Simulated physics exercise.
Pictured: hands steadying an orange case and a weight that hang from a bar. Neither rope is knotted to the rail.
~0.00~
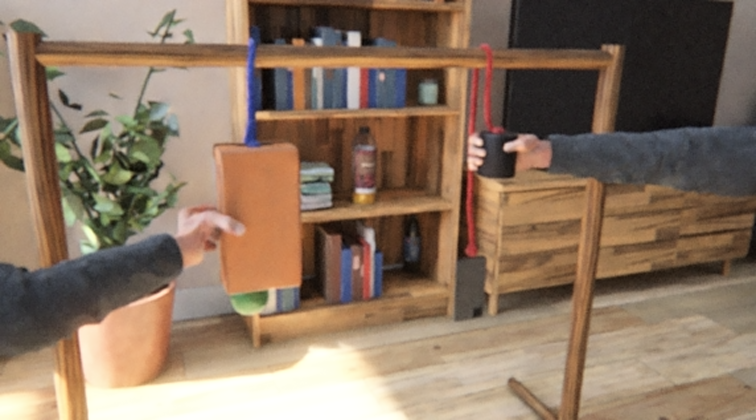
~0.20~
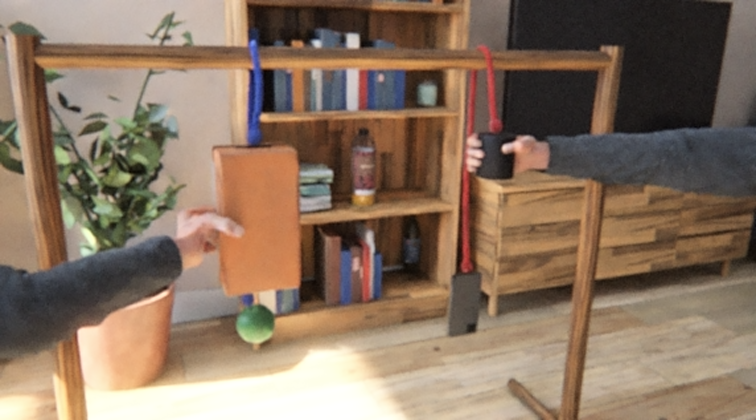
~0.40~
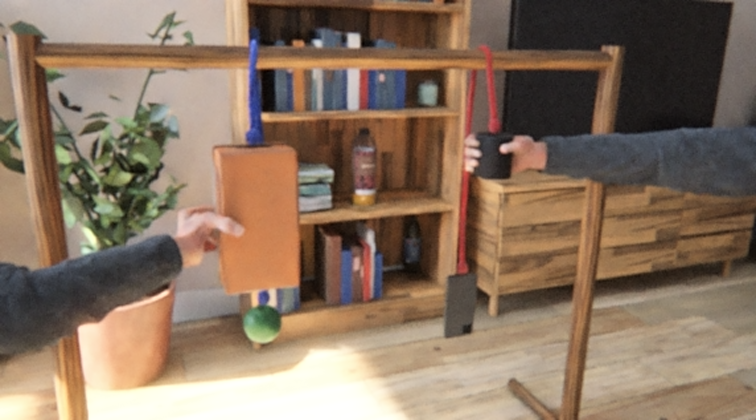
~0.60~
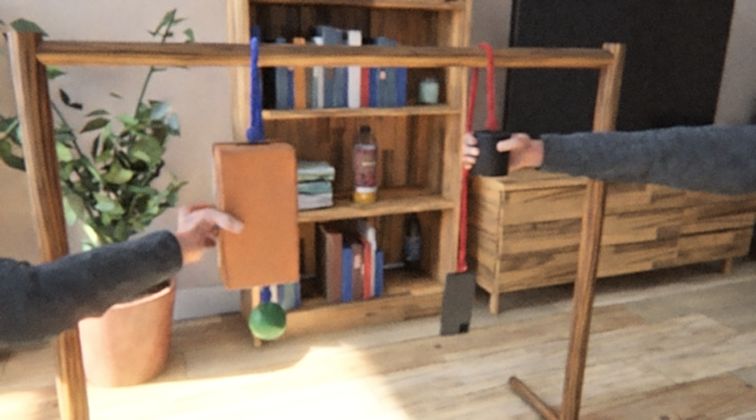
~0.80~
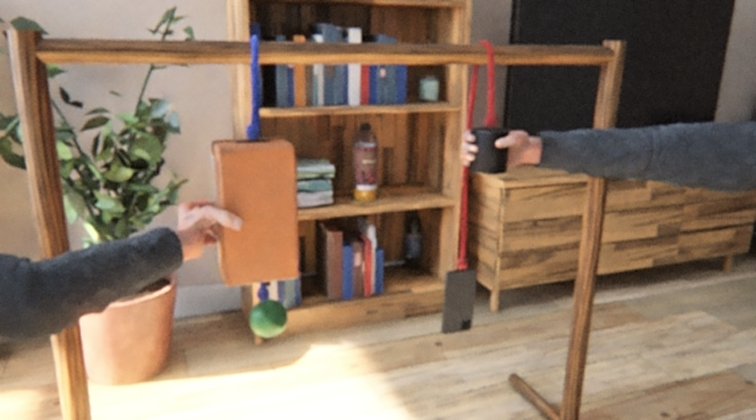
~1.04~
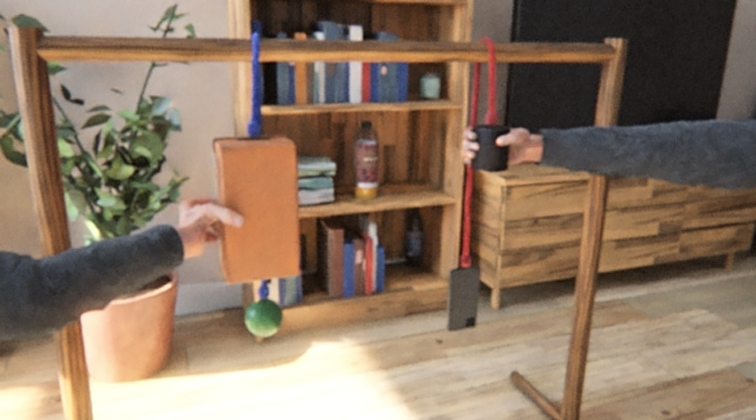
Two hands hold an orange case and a black object while hanging items sway slightly.
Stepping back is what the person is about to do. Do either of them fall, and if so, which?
The orange case goes down, the weight goes down.
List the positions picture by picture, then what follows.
Orange case (258, 216); weight (498, 154); left apple (250, 296); right phone (470, 289), in the first frame.
Orange case (257, 218); weight (496, 156), in the second frame.
Orange case (256, 217); weight (494, 156), in the third frame.
Orange case (256, 213); weight (491, 153), in the fourth frame.
Orange case (256, 210); weight (490, 150), in the fifth frame.
Orange case (257, 208); weight (491, 148); left rope only laid over the rail; right rope only laid over the rail, in the sixth frame.
Around 1.60 s, orange case on the floor; weight on the floor near (469, 386).
Around 2.00 s, orange case on the floor; weight on the floor.
Finally, orange case on the floor; weight on the floor. The orange case runs down to the floor and the weight drops.
